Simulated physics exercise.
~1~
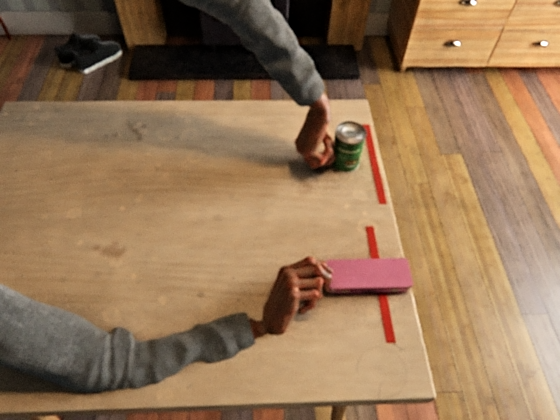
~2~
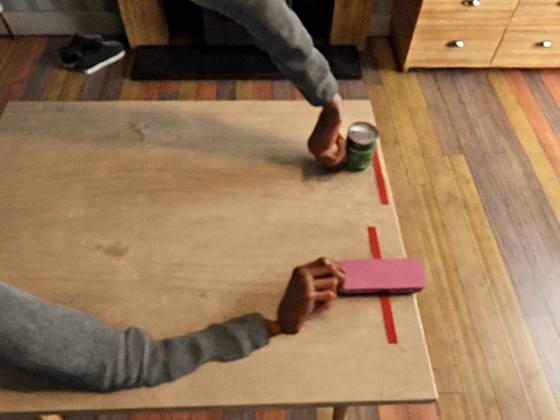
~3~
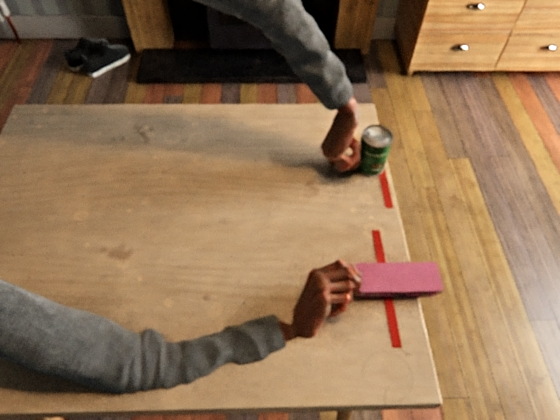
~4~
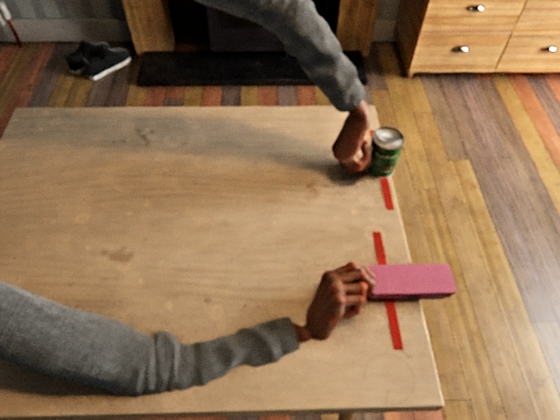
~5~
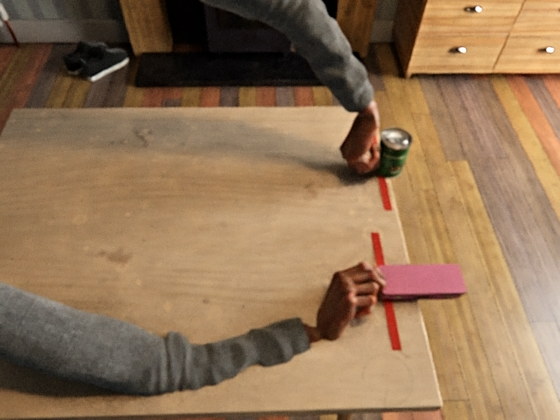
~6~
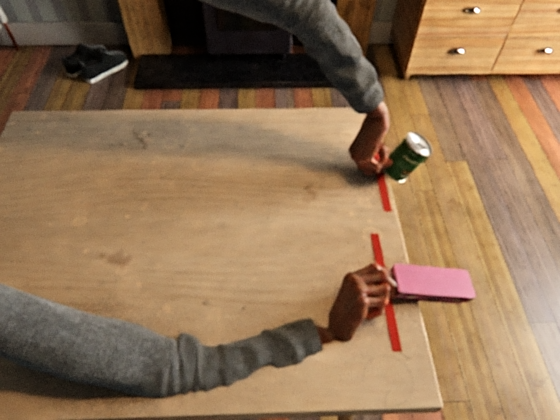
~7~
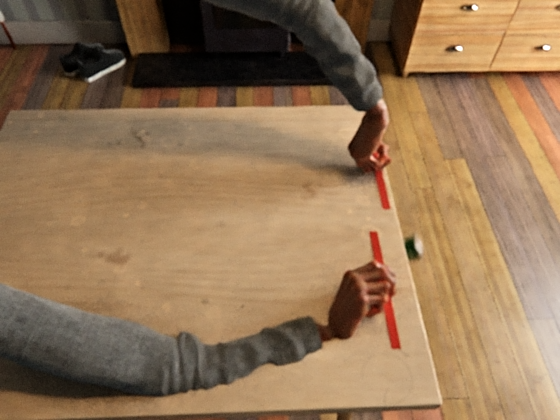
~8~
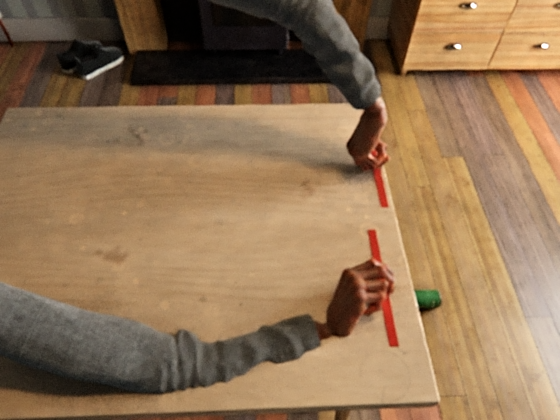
To begin with, a green tin stands near the right edge of a wooden table, with a pink case closer to the viewer, each beside a strip of red tape. Two hands in grey sleeves push them steadily to the right. The case slides out past the edge while the tin, still upright, reaches the rim. Then the tin tips outward and the case begins to turn as the hands stop near the tape. Both drop off the table, and the case goes out of sight. Finally, the green tin lies on its side, partly hidden beyond the table edge.
